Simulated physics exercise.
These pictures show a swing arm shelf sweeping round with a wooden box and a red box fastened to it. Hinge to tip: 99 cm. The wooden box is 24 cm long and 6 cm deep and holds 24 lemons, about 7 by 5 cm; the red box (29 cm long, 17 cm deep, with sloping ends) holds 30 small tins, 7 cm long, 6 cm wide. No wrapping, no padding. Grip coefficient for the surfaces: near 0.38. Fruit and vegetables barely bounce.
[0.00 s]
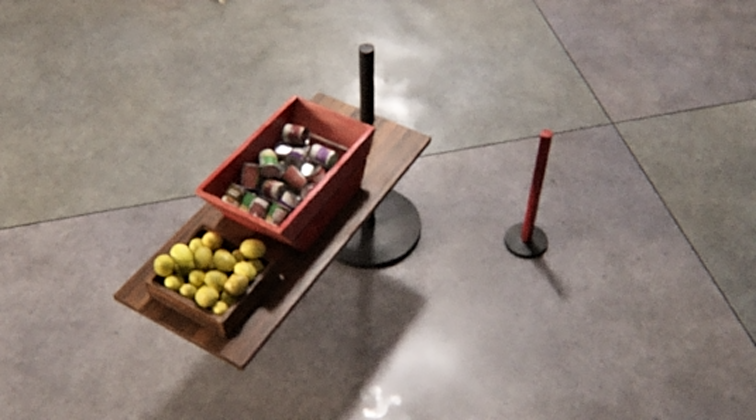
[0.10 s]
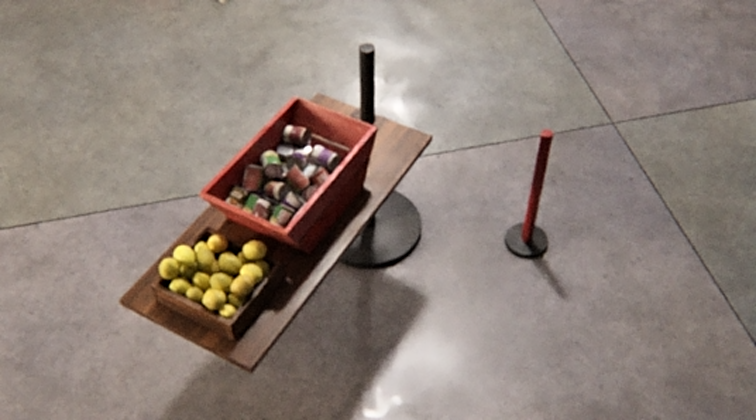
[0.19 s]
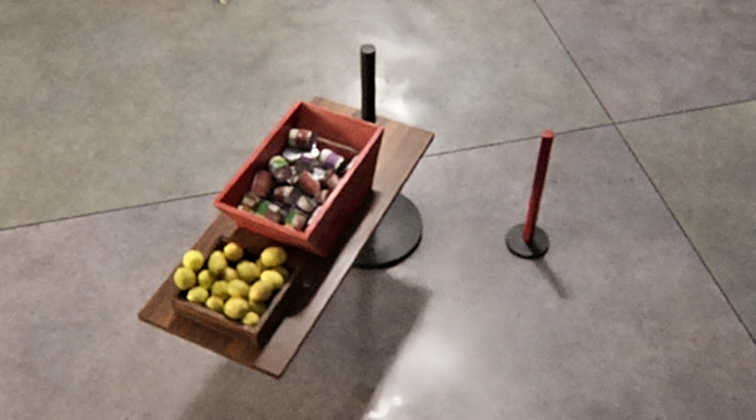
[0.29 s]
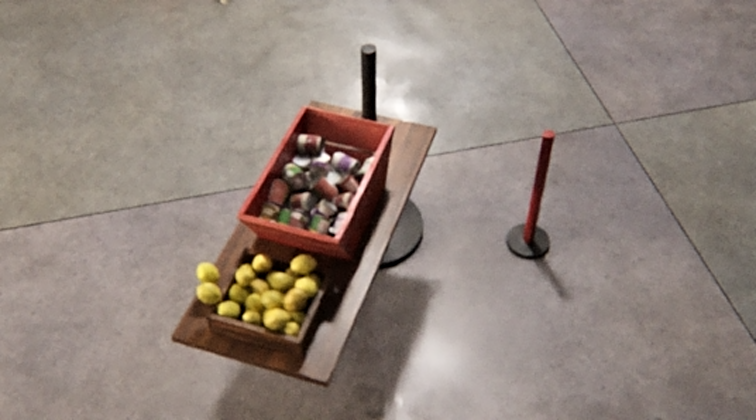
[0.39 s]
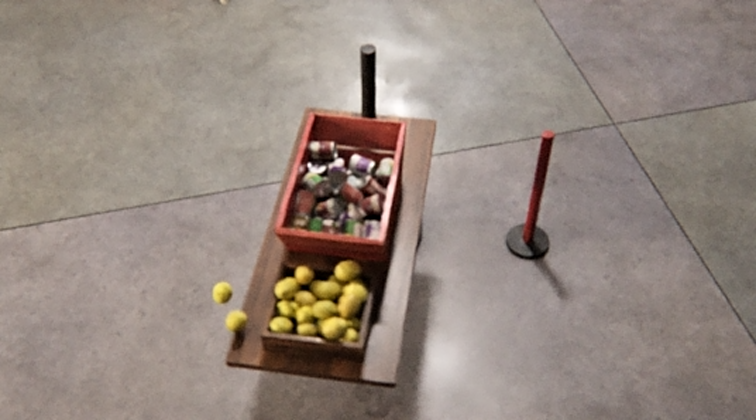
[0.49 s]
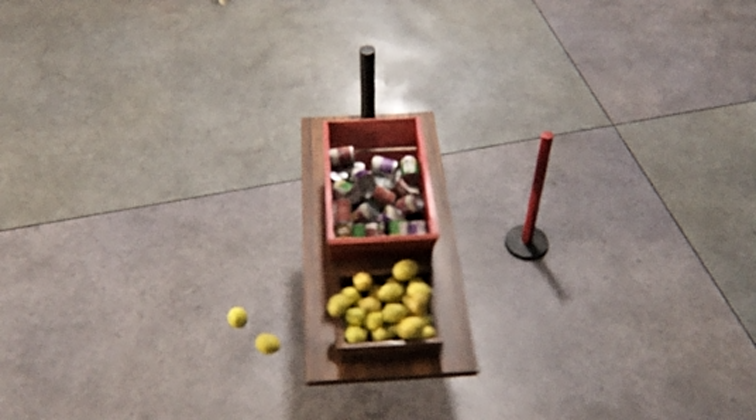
A wooden shelf carrying two boxes swings toward the right, and two lemons fly off the left side.
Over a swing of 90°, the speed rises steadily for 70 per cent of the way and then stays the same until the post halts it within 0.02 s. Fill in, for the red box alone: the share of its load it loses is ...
Less than a sixth.
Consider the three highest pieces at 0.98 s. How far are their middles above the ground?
Their middles average near 88 cm high.
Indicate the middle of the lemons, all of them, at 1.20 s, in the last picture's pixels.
Middle: About (604, 201) px.
After 0.78 s, the shelf hits the red post.
After 0.86 s, the wooden box is down by 8 of 24 and the red box has all 30.
After 0.98 s, the wooden box is down by 11 of 24 and the red box is down by 1 of 30.
After 1.20 s, the wooden box is down by 11 of 24 and the red box is down by 1 of 30.
Outcome (at 1.63 s), the wooden box is down by 11 of 24 and the red box is down by 1 of 30. Asked share, 1 of 30, 3 per cent.
